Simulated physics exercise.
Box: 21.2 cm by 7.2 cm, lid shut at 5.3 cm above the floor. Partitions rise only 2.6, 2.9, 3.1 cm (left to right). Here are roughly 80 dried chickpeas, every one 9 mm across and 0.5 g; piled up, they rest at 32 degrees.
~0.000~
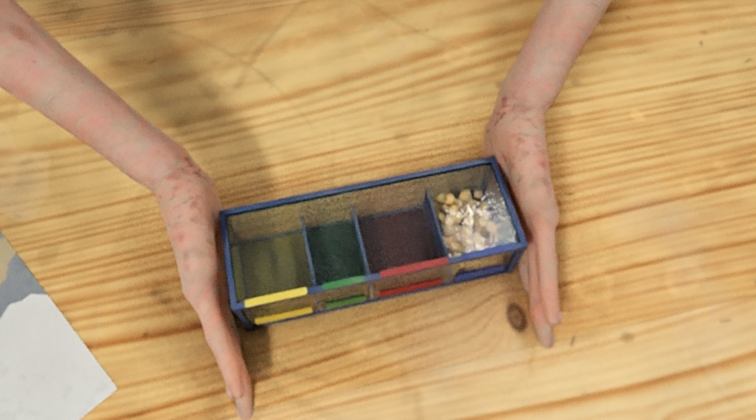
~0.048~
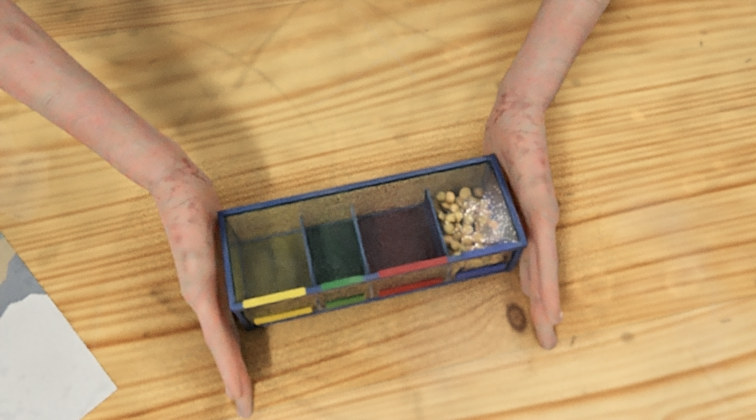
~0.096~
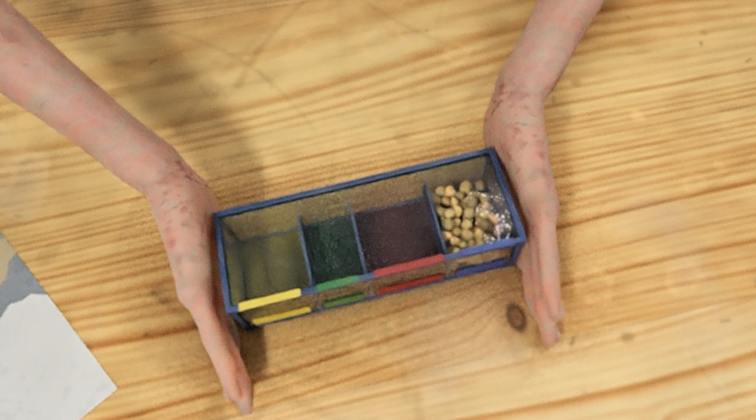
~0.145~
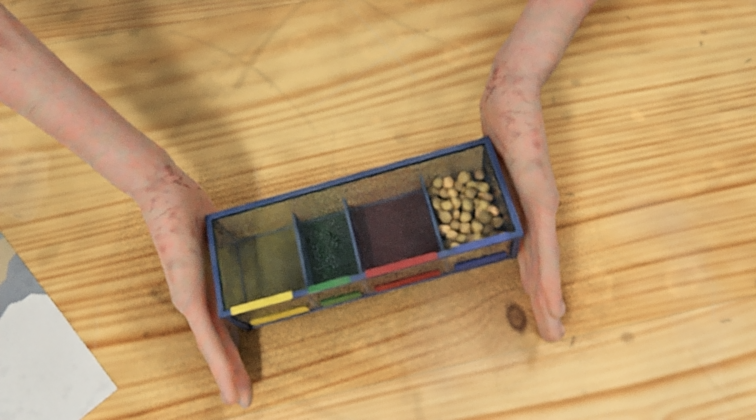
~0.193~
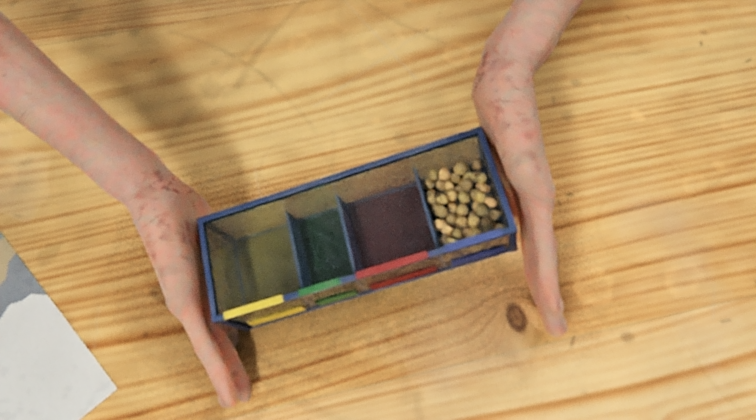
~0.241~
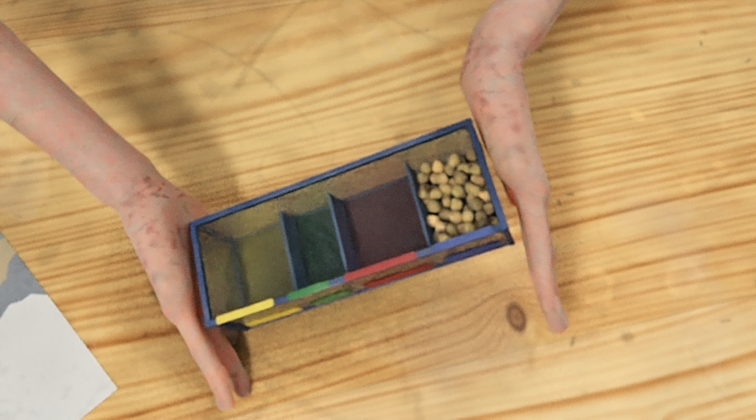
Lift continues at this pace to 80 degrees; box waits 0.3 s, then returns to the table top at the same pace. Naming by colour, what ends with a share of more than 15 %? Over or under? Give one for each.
Result: Red: Fails to beat the threshold; blue: Beats the threshold; green: Fails to beat the threshold; yellow: Beats the threshold.
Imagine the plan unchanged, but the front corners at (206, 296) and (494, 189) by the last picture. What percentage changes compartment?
Estimate: Near 35 %.
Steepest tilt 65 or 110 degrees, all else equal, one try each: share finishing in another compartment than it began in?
Some 20 and 95 per cent.
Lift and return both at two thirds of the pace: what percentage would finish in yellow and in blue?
Per cent - yellow: 20; blue: 80.
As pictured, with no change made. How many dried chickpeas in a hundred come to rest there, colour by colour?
Final shares in percent: Red 5, blue 65, green 5, yellow 30.
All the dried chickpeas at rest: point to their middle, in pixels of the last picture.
(448, 252) or so.
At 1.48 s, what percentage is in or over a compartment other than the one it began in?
My estimate is some 35 percent.
After 0.98 s, tilt 80 degrees; red 10 %, blue 70 %, green 15 %, yellow 10 %.
After 1.48 s, tilt 42 degrees; red 5 %, blue 65 %, green 5 %, yellow 30 %.
After 2.04 s, tilt 0 degrees; red 5 %, blue 65 %, green 5 %, yellow 30 %.
By 2.4 s all is still; red 5 %, blue 65 %, green 5 %, yellow 30 %.
